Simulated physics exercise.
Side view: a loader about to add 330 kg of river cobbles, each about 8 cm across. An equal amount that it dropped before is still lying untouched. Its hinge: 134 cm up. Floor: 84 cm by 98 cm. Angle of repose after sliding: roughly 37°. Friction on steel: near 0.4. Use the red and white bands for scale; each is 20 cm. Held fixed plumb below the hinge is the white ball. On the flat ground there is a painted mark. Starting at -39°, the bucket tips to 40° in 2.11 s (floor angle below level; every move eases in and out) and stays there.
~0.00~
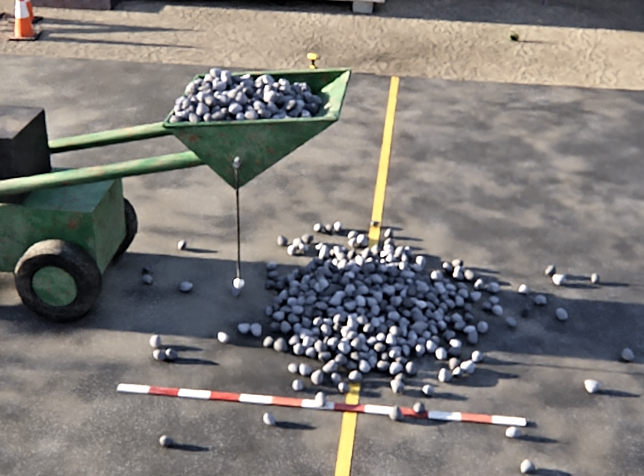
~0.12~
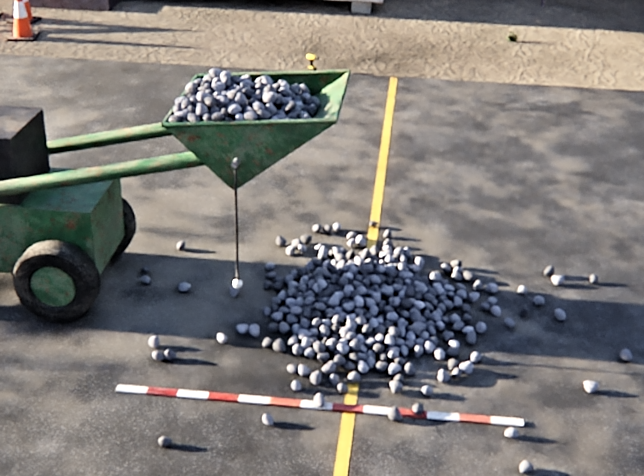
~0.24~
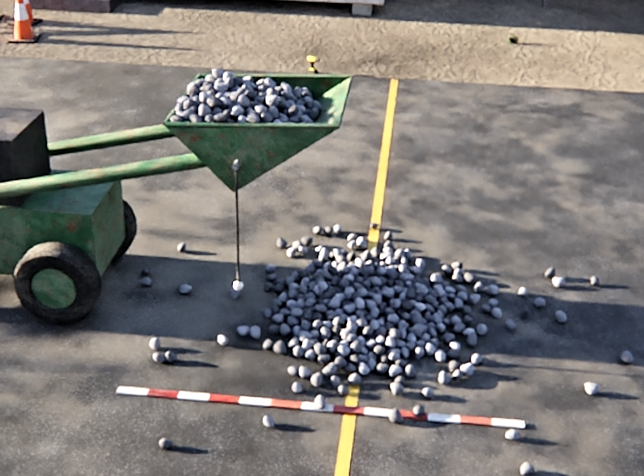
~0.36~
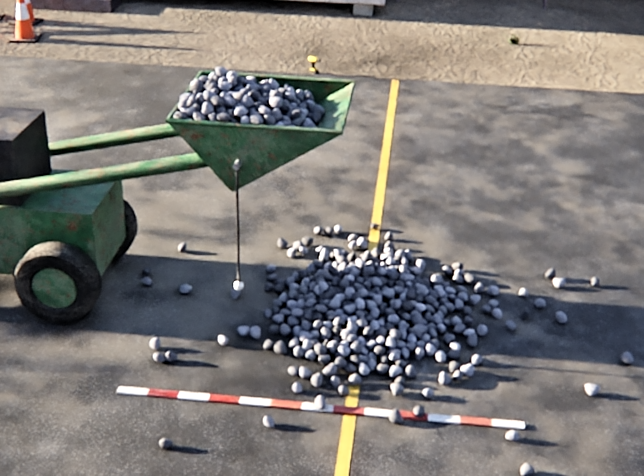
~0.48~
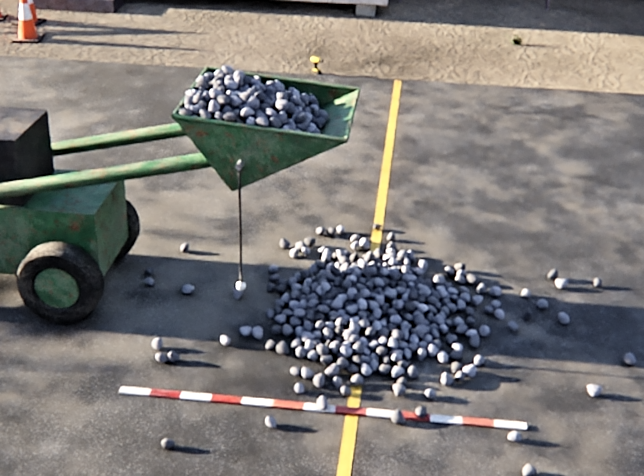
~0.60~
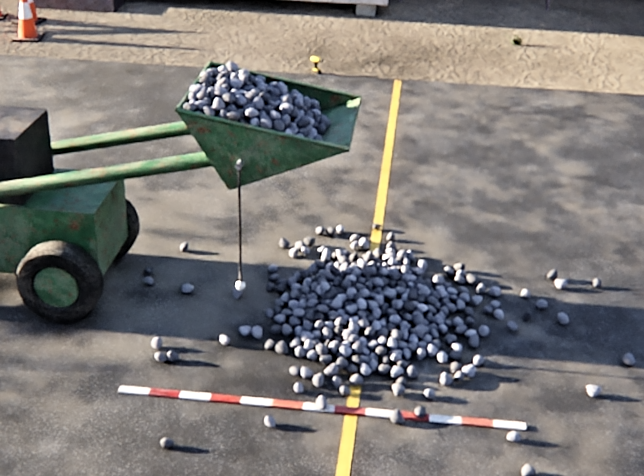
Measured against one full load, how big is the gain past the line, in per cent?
Some 70 per cent is added.
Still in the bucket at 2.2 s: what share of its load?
Around 15 in a hundred.
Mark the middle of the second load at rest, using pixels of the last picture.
Near (388, 296).
After 1.6 s the floor is at 28°; in per cent of one load, 88 in the bucket, 61 short of the line, 51 past the line; the foremost stones are at (570, 311).
After 2.2 s the floor is at 40°; in per cent of one load, 15 in the bucket, 92 short of the line, 93 past the line; the foremost stones are at (570, 311).
After 2.6 s the floor is at 40°; in per cent of one load, 0 in the bucket, 85 short of the line, 116 past the line; the foremost stones are at (571, 317).
After 5.1 s the floor is at 40°; in per cent of one load, 0 in the bucket, 80 short of the line, 120 past the line; the foremost stones are at (575, 317). Net gain past the line, 70.
